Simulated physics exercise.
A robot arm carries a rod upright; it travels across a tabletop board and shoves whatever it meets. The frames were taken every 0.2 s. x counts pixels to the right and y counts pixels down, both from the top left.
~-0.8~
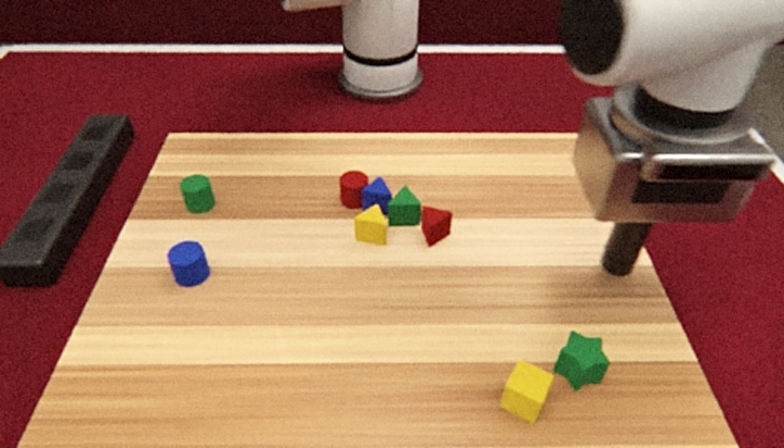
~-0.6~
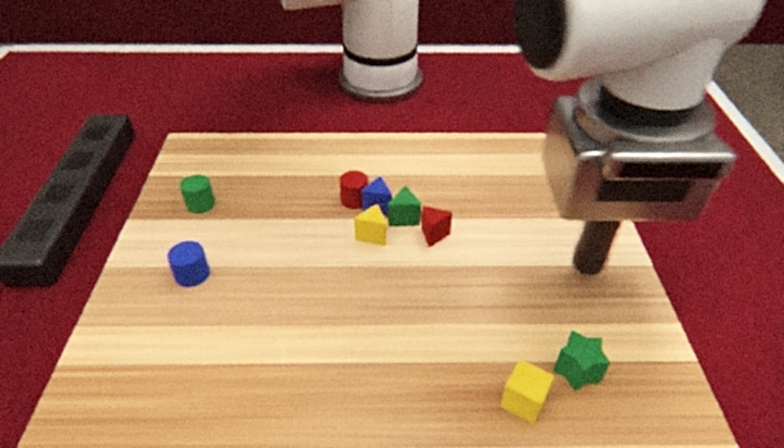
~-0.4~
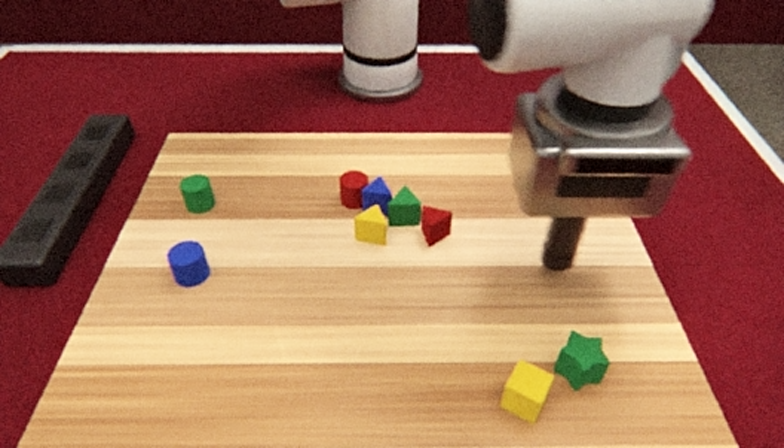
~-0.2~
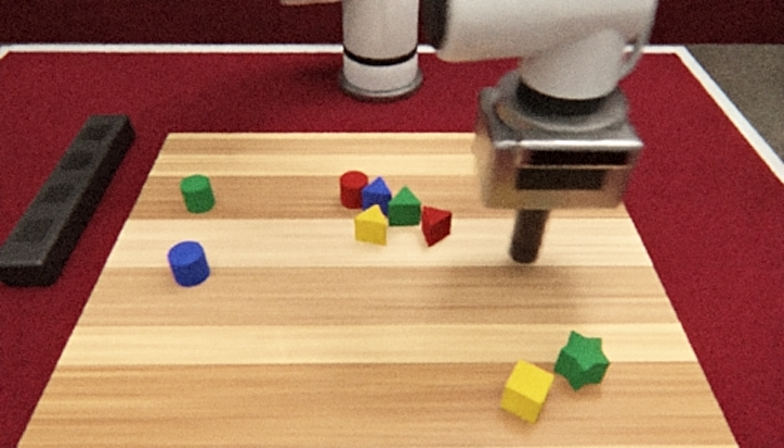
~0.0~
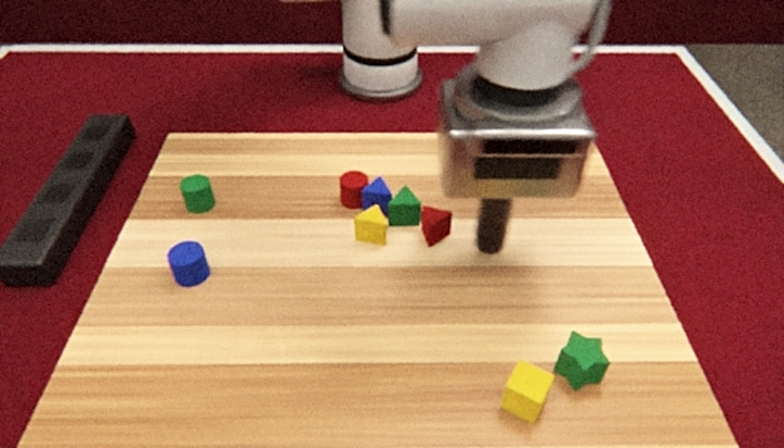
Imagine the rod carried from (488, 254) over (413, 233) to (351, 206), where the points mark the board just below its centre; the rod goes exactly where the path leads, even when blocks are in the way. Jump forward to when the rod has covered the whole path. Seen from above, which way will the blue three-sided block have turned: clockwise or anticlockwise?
From overhead, the rotation is clockwise.
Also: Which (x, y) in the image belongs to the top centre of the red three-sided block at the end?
Somewhere near (326, 188).
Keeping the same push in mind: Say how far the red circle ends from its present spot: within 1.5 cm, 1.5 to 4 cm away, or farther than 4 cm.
The block shifts between 1.5 and 4 cm.
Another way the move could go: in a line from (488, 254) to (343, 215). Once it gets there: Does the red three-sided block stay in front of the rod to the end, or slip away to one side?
By then it is in front of the rod.
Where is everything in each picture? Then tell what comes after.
The first frame shows tip of the rod at (616, 266), middles of tops, red circle at (354, 178), yellow three-sided block at (372, 215), blue three-sided block at (378, 186), green three-sided block at (405, 197), red three-sided block at (436, 214).
The second frame shows rod at (588, 264), nothing pushed.
The third frame shows rod at (556, 261), nothing pushed.
The fourth frame shows rod at (523, 254), nothing pushed.
The fifth frame shows rod at (490, 244), red circle at (354, 178), yellow three-sided block at (372, 215), blue three-sided block at (378, 186), green three-sided block at (405, 197), red three-sided block at (436, 214).
What follows on the original path. One third of the way, rod at (438, 230); red three-sided block at (416, 209), turned 25° anticlockwise.
Two thirds of the way, rod at (389, 215); yellow three-sided block at (363, 216), turned 30° anticlockwise; blue three-sided block at (375, 183), turned 25° anticlockwise; green three-sided block at (404, 189), turned 20° clockwise; red three-sided block at (365, 200), turned 40° anticlockwise.
At the end, rod at (351, 196); red circle at (340, 167); yellow three-sided block at (360, 216), turned 45° anticlockwise; blue three-sided block at (373, 175), turned 20° clockwise; green three-sided block at (404, 188), turned 25° clockwise; red three-sided block at (326, 188), turned 60° anticlockwise.
